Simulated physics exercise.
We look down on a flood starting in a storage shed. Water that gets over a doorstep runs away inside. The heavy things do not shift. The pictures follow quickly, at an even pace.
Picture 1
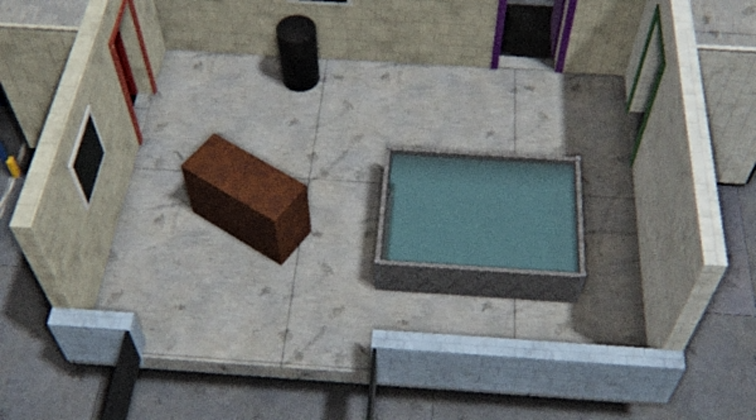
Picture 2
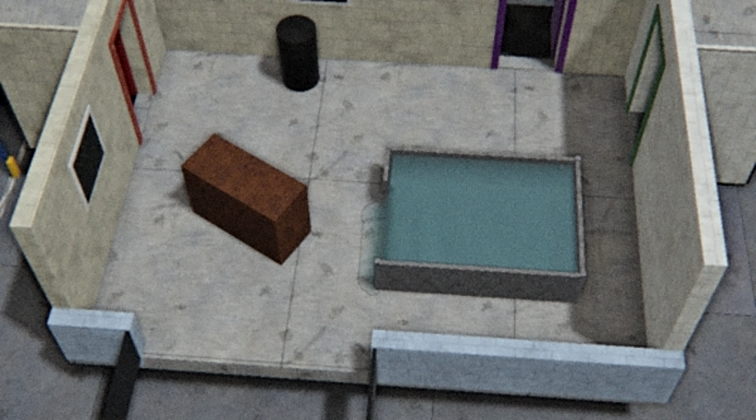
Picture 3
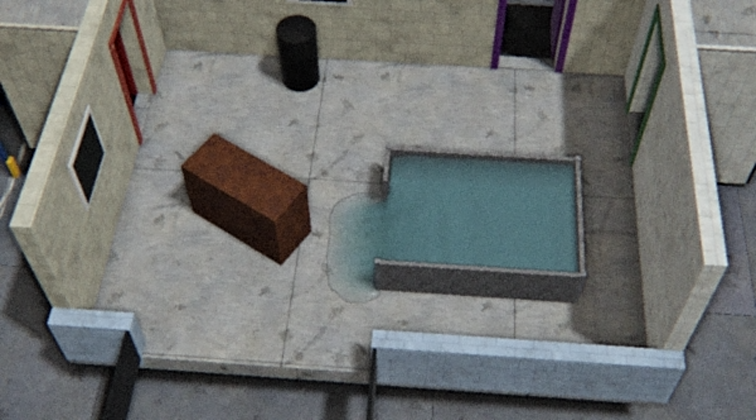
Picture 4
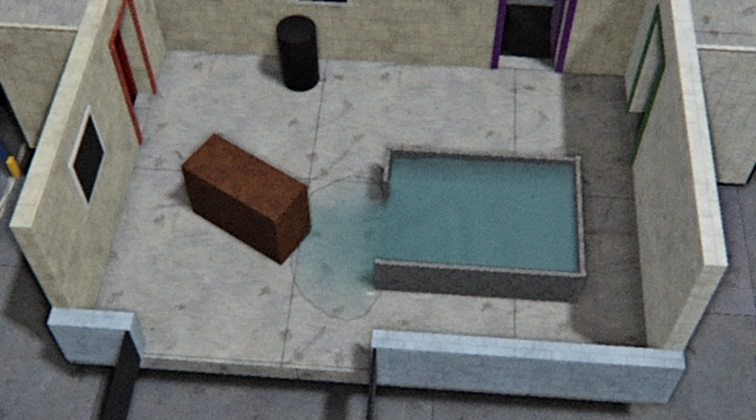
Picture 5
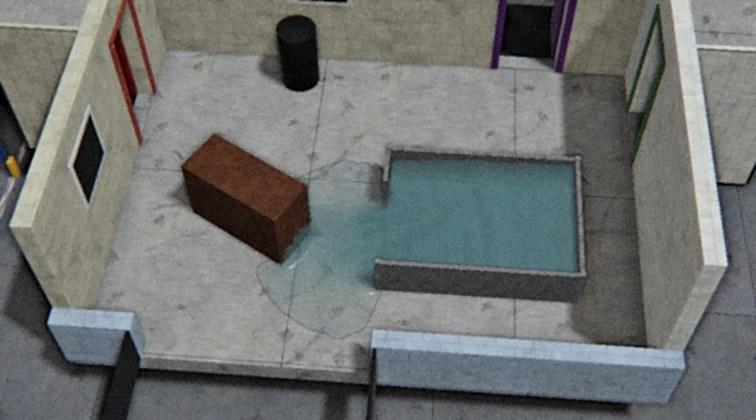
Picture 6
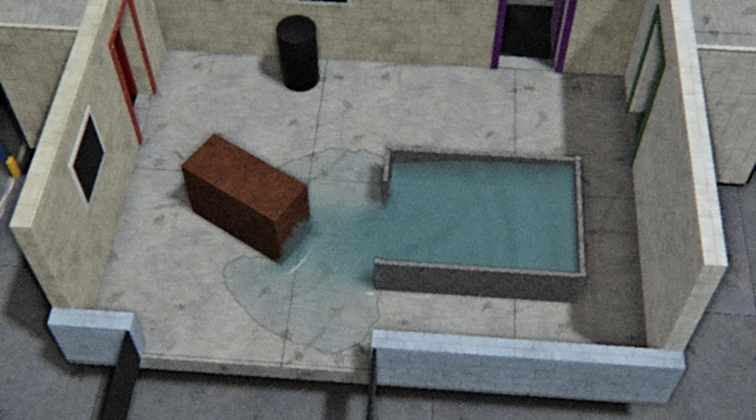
In the video, a rectangular water tank stands whole in a roofless room, then a gap opens in its left side and water pours out, spreading left across the pale floor and reaching around the near end of a brown block.
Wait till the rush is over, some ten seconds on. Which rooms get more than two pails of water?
One by one: The green door holds within the limit; the purple door holds within the limit; the red door floods.
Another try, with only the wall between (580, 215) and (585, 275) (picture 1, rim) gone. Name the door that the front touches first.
It is the green one.
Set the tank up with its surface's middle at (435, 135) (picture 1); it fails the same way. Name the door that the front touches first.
The red one.
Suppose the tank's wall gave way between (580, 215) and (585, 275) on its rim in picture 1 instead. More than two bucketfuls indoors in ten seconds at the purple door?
Then: The purple door takes more.
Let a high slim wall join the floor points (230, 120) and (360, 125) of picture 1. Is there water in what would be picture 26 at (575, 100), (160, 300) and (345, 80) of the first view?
One after the other: No water, flooded, free of water.
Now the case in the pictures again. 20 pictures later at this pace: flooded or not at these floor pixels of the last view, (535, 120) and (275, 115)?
In turn: Dry, flooded.
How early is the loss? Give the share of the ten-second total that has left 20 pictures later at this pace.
Some 45 per cent.
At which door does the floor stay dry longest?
The green-painted one.
A moment on, water covers 25 % of the floor; the green door not reached, the purple door not reached, the red door not reached.
Next, water covers 40 % of the floor; the green door not reached, the purple door not reached, the red door under two buckets in.
Then, water covers 50 % of the floor; the green door not reached, the purple door not reached, the red door over two buckets in.
Later, water covers 60 % of the floor; the green door not reached, the purple door wet at the sill, nothing in, the red door far over two buckets in.
In the end, water covers 80 % of the floor; the green door wet at the sill, nothing in, the purple door wet at the sill, nothing in, the red door far over two buckets in.
